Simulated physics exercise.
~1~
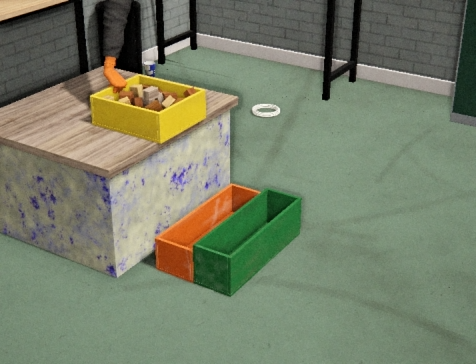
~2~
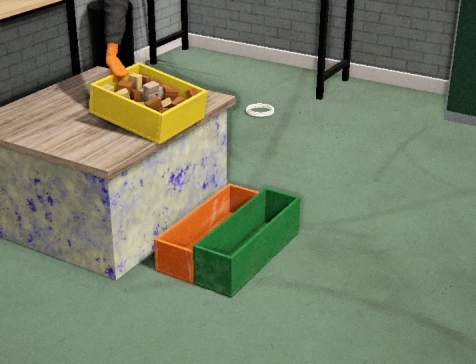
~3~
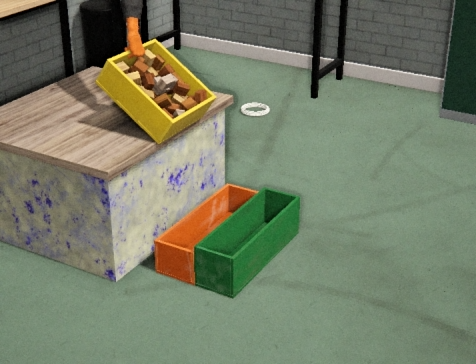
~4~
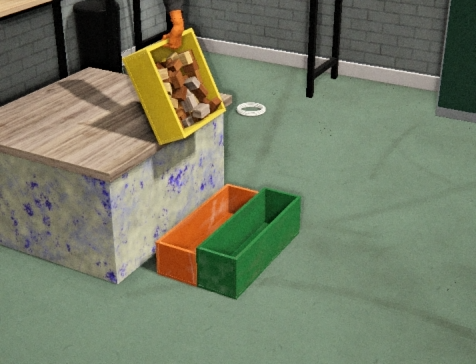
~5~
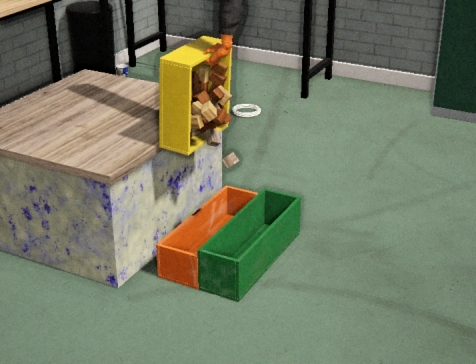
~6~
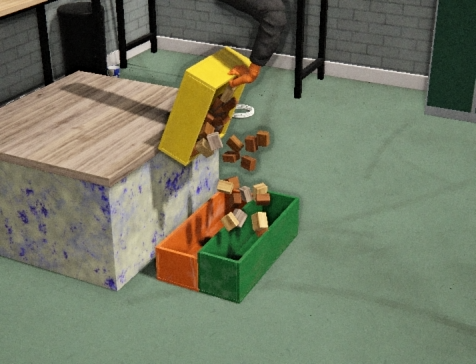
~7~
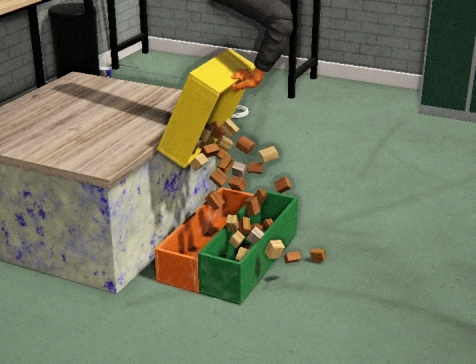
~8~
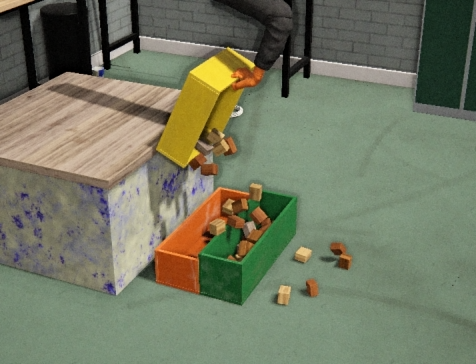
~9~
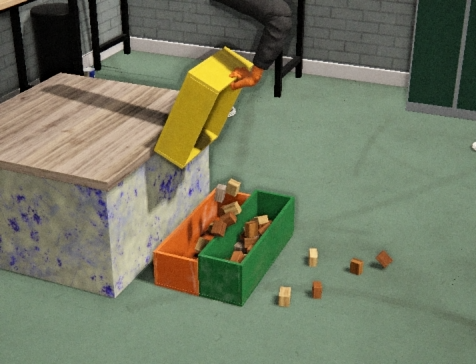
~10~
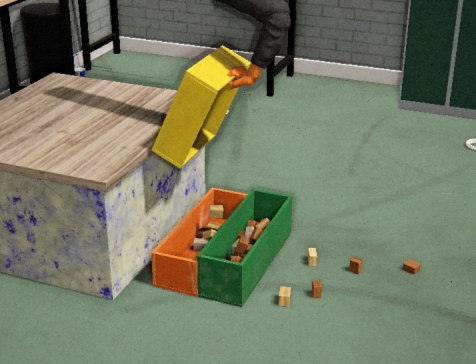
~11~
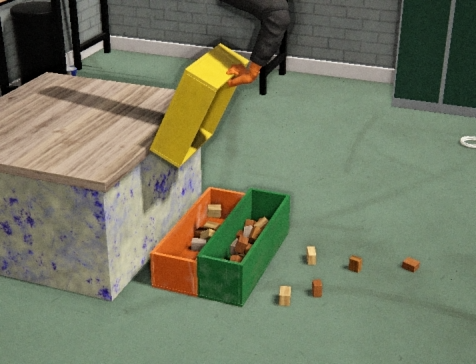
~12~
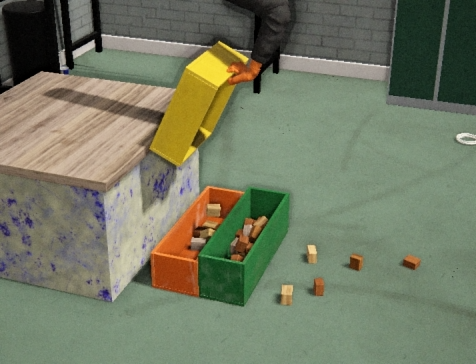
A yellow box tips wooden blocks into orange and green bins, scattering five beyond.
